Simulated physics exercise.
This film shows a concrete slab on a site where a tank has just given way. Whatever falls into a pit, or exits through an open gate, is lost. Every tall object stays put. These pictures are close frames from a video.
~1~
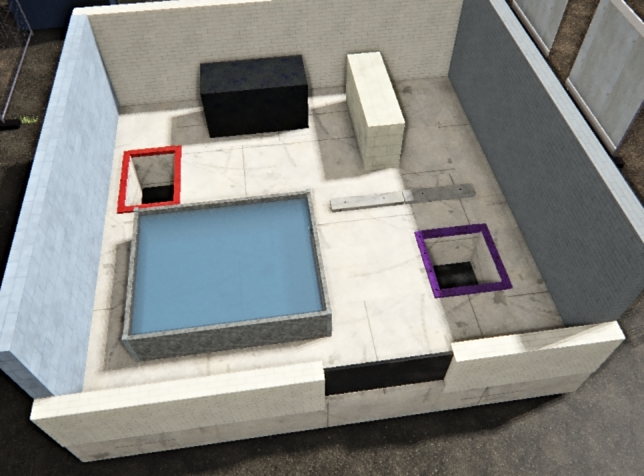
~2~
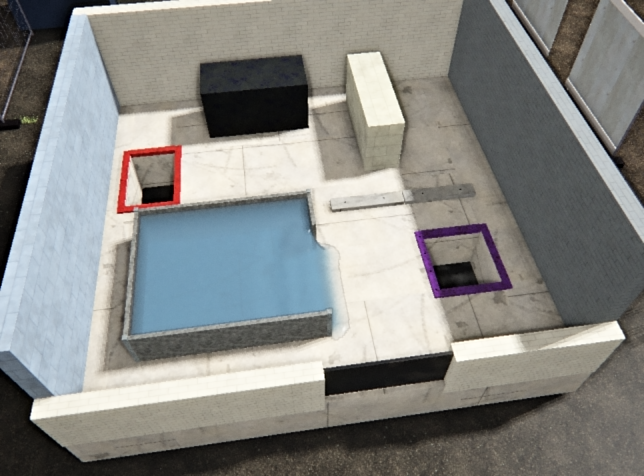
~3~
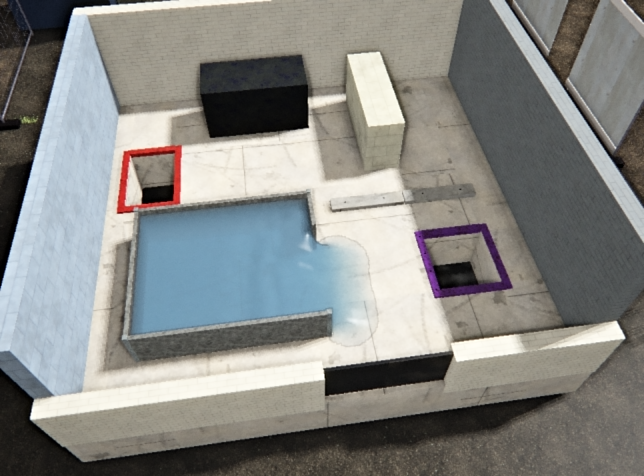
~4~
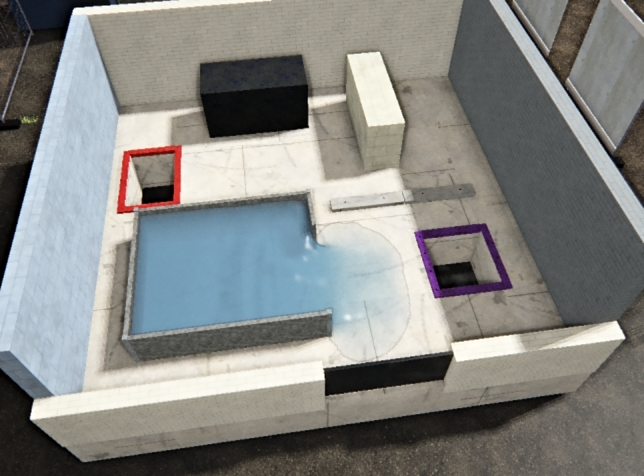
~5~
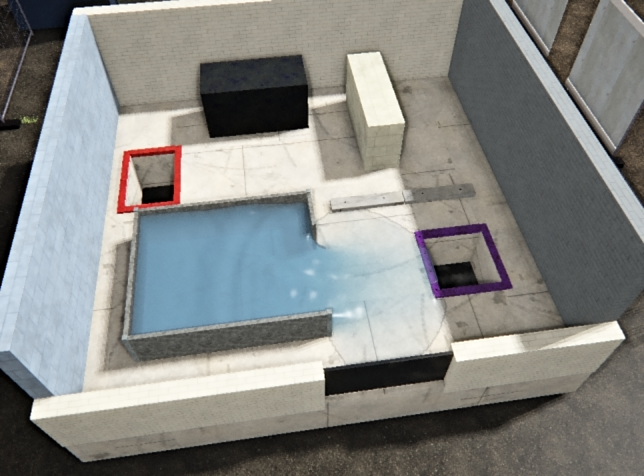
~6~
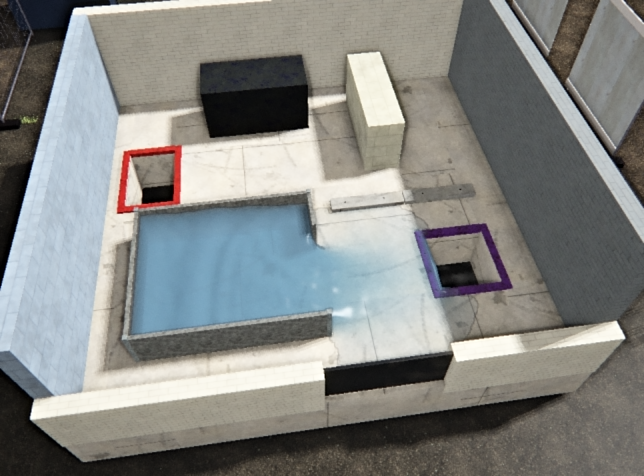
On a walled concrete slab with a red-framed opening at left and a purple-framed one at right, a raised tank holds still blue water. Part of the tank's right side gives way, and water pours through the gap, fanning rightward across the pale floor and reaching the purple frame's near edge.
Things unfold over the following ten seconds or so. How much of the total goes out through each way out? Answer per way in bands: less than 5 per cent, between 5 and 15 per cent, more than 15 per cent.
Going out through each: The gate, less than 5 per cent; the purple pit, more than 15 per cent; the red pit, less than 5 per cent.
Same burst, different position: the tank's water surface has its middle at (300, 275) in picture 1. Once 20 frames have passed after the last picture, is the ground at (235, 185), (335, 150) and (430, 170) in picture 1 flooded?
So, first one stays dry, second one stays dry, third one got wet.
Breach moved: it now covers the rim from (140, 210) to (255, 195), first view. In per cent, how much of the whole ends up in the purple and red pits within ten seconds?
Near enough: Purple 0 percent, red 35 percent.
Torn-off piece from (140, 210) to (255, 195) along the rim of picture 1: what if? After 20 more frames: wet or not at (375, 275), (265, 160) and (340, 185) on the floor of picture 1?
First spot spared, second spot submerged, third spot submerged.
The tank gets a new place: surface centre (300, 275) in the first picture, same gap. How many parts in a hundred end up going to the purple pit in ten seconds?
Share in the purple pit - 45 %.
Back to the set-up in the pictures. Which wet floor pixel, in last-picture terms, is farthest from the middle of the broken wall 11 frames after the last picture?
Somewhere close to (481, 159).
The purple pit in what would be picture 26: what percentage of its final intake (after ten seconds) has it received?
Something like 50 in a hundred.
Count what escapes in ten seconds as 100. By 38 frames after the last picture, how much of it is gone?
Share gone by then: About 80 %.
A moment on, water covers 25 % of the floor; the gate 0 %, the purple pit 5 %, the red pit 0 %.
Next, water covers 25 % of the floor; the gate 0 %, the purple pit 11 %, the red pit 0 %.
Then, water covers 35 % of the floor; the gate 0 %, the purple pit 21 %, the red pit 0 %.
Later, water covers 55 % of the floor; the gate 0 %, the purple pit 34 %, the red pit 0 %.
In the end, water covers 75 % of the floor; the gate 0 %, the purple pit 41 %, the red pit 0 %.
